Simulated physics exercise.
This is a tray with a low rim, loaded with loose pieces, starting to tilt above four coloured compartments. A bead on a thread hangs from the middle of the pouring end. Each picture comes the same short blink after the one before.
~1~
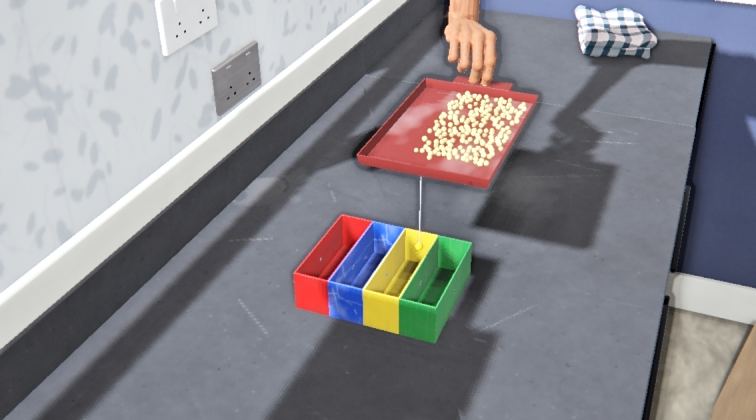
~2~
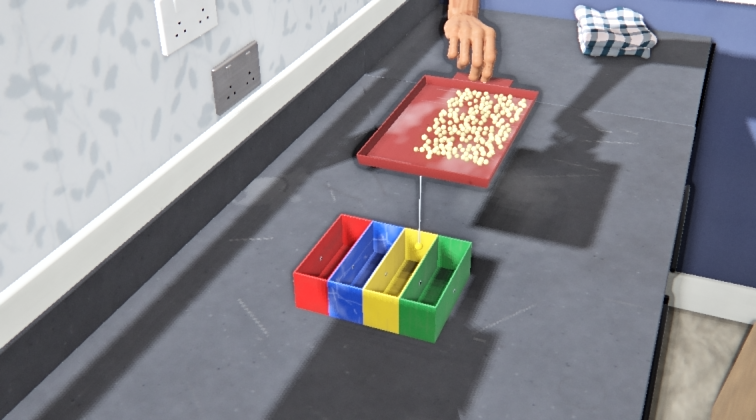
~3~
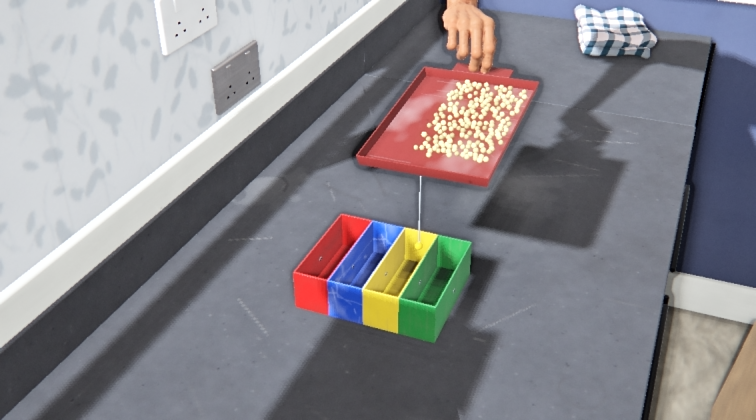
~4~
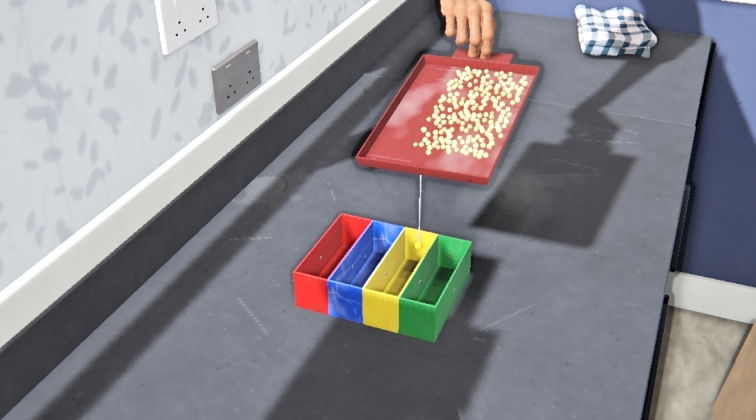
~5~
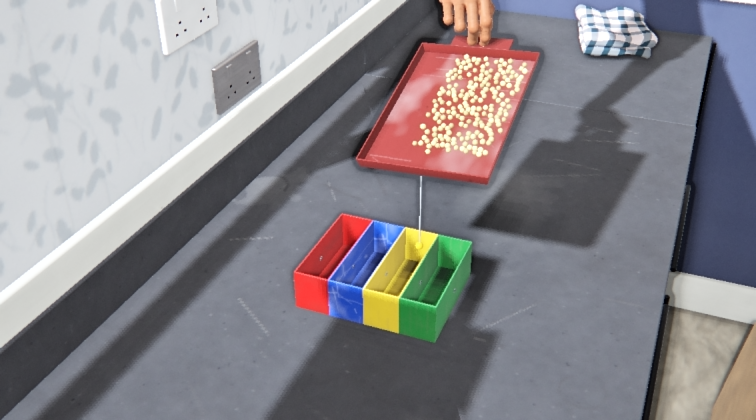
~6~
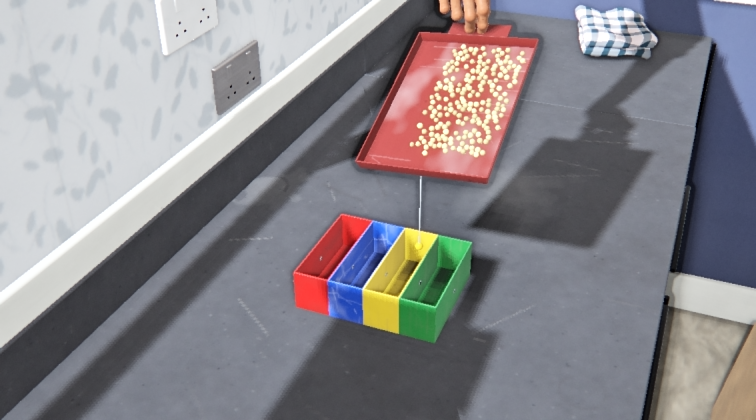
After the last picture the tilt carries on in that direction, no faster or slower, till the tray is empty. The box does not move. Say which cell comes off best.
It favours the blue compartment.
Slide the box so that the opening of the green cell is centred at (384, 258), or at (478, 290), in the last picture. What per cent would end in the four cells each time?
Near 80 % and 70 %.
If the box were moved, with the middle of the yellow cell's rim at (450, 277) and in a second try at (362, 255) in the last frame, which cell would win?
One: The cell in red. Two: The cell in yellow.
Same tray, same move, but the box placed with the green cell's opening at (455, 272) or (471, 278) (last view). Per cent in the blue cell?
In turn 40 and 30 in a hundred.
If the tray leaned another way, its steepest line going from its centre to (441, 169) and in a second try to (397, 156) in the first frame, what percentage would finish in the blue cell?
About 0 and 70 per cent.
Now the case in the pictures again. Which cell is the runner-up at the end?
In second place: The yellow one.
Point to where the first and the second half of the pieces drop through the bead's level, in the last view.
At about (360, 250), then at (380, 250).
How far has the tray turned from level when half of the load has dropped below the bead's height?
Near 100 degrees.
Soon, tray tipped steeply; about two thirds on the tray; a small part in the blue cell; a stray few in the red cell; a stray few in the yellow cell; a stray few in the green cell; about a quarter falling or outside the box.
A while on, tray tipped past a quarter turn; a small part on the tray; about a third in the blue cell; about a quarter in the yellow cell; a small part in the red cell; a small part in the green cell; about a quarter falling or outside the box.
Towards the end, tray tipped past a quarter turn; about half in the blue cell; about a quarter in the yellow cell; a small part in the red cell; a small part in the green cell; a stray few falling or outside the box.
Finally, tray tipped past a quarter turn; about half in the blue cell; about a quarter in the yellow cell; a small part in the red cell; a small part in the green cell; a stray few outside the box.
